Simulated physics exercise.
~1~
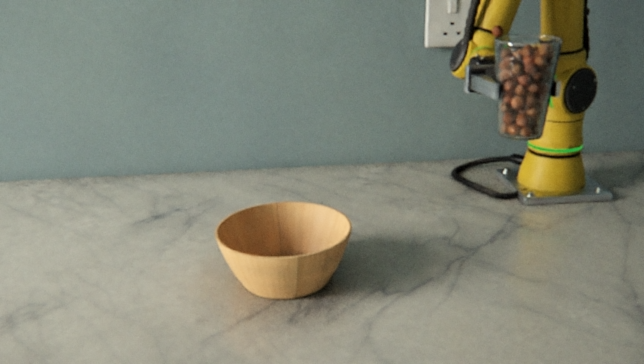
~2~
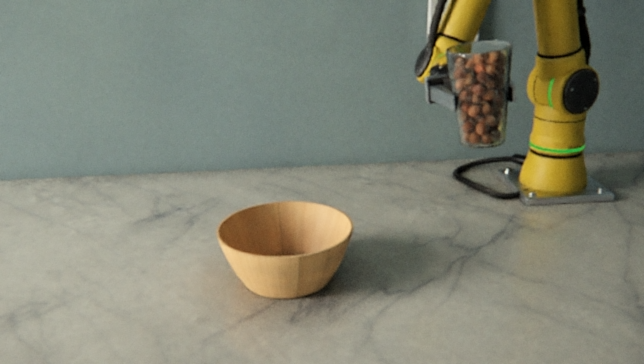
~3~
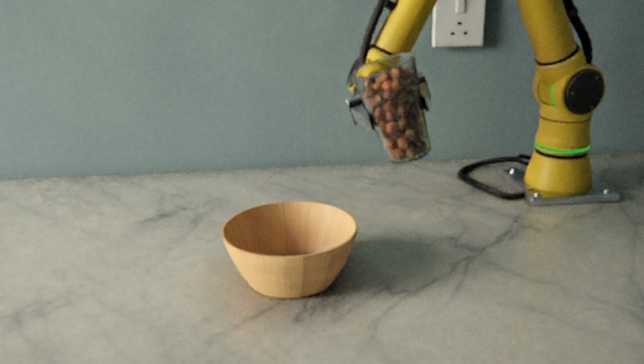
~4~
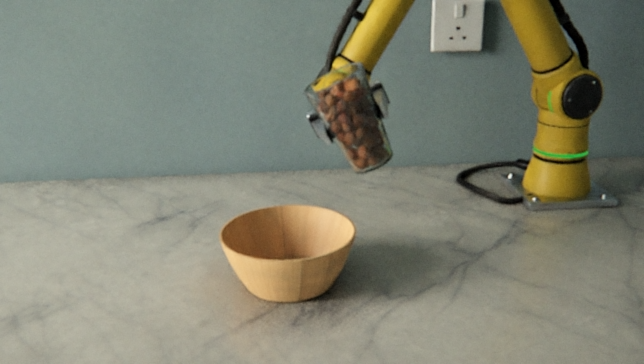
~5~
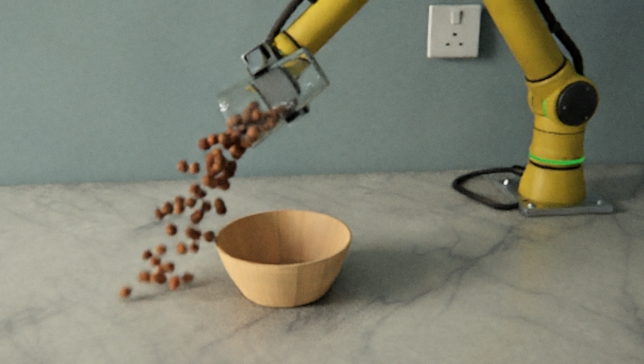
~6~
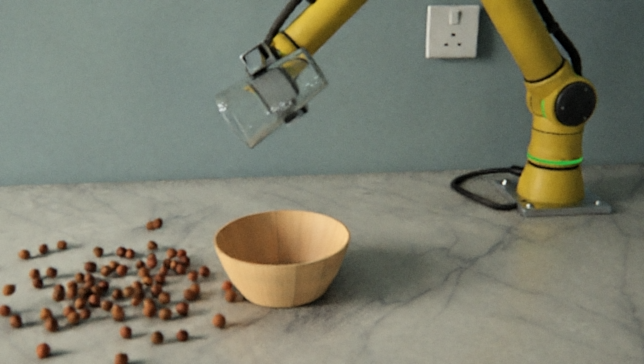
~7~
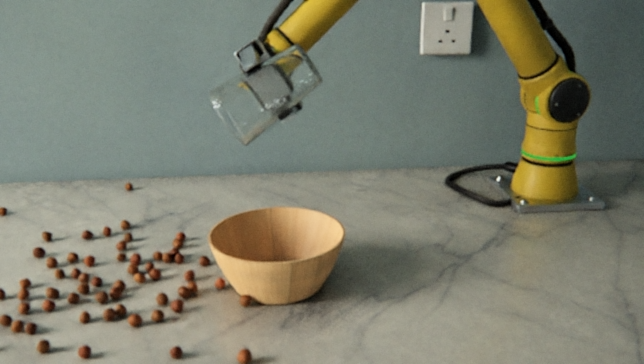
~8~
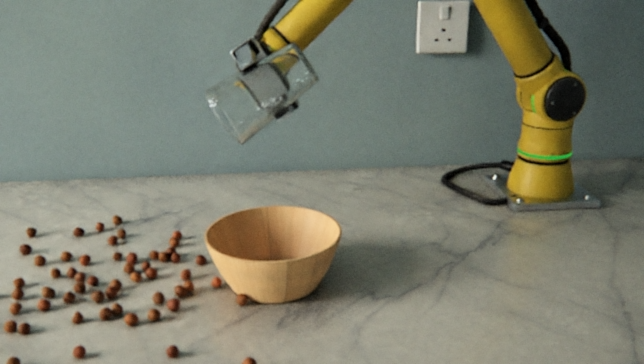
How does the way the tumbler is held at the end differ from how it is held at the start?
At the start the arm holds the tumbler upright, but by the end it is held upside down at a slant, with its mouth pointing down and to the left.
